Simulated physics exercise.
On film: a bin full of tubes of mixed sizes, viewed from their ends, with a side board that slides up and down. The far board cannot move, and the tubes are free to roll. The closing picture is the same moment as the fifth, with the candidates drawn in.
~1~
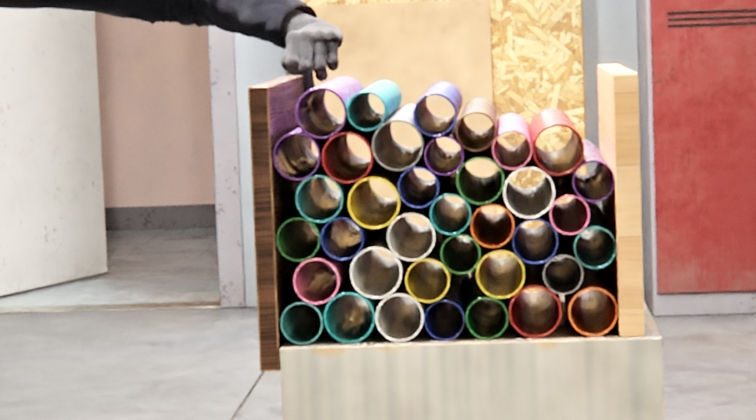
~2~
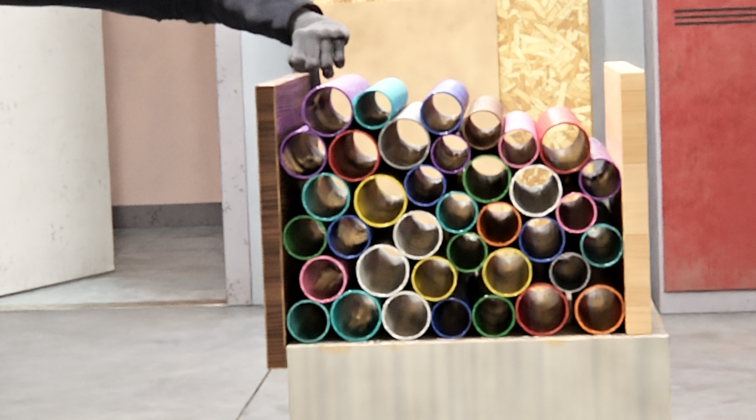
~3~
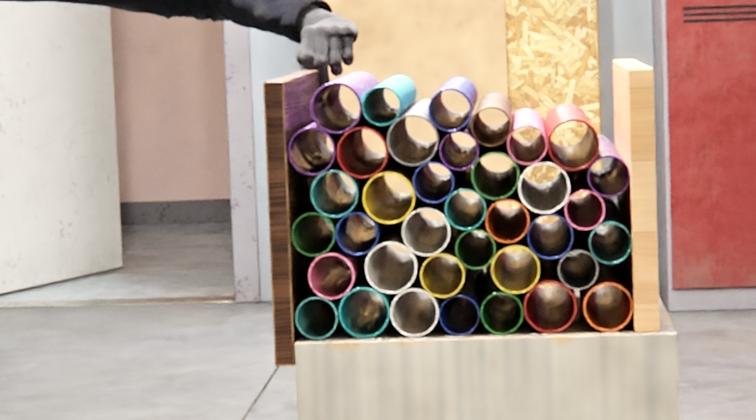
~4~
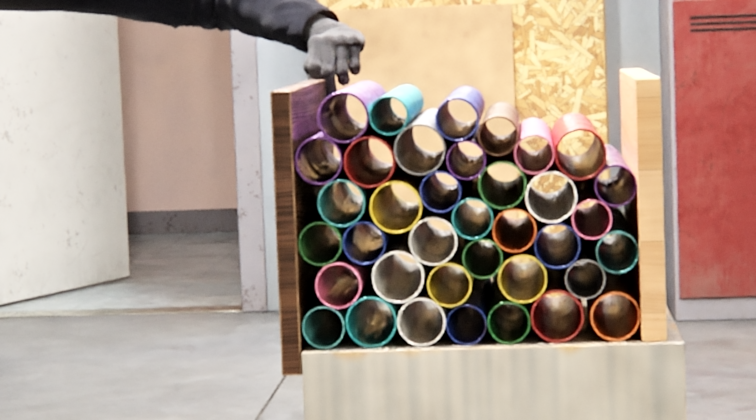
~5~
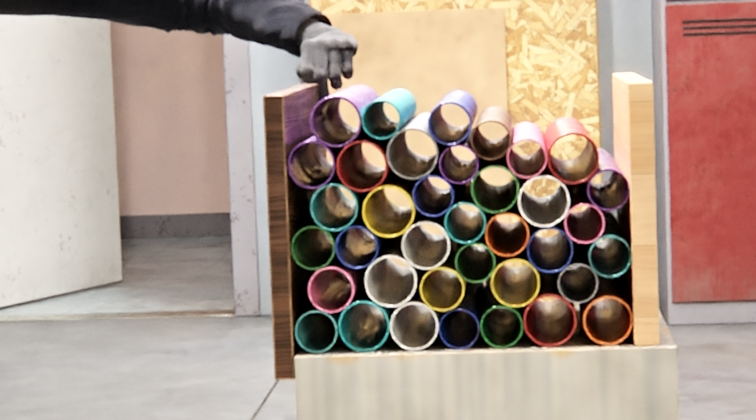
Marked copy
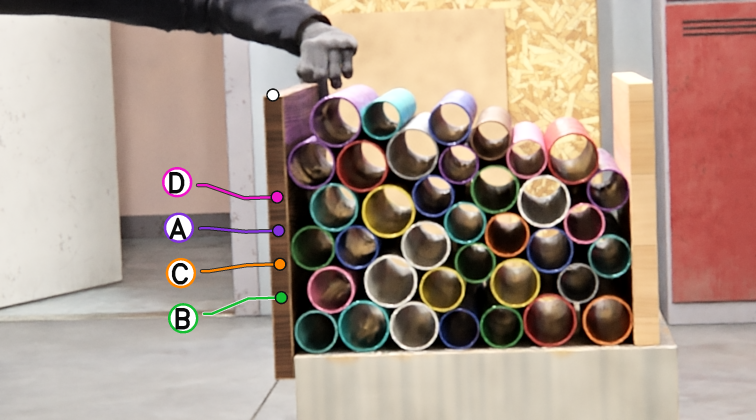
A gloved hand and dark sleeve at upper left shift slightly right along with the wooden bin of colourful tubes, the door and the red locker, as the whole view drifts. The view then dips a little and edges back left, while the tubes stay stacked in the same arrangement between the side boards.
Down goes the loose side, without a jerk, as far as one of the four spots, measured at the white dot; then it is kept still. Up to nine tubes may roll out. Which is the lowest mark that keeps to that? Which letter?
Down to B.
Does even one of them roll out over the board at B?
Yes.
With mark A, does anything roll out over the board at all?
Yes, at A.
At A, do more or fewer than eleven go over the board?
It loses fewer than eleven.
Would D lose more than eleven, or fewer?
At D, fewer than eleven.
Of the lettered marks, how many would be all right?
The number is four.
On the marked copy, A at (278, 231); B at (281, 298); C at (280, 264); D at (277, 197); the white dot at (273, 95).
With B. Early on, top of the board (288, 193).
Further on, top of the board (293, 296).
At the end, top of the board (293, 296), eight out over the board.
As for the rest, A two out over the board; C two out over the board; D none out over the board.
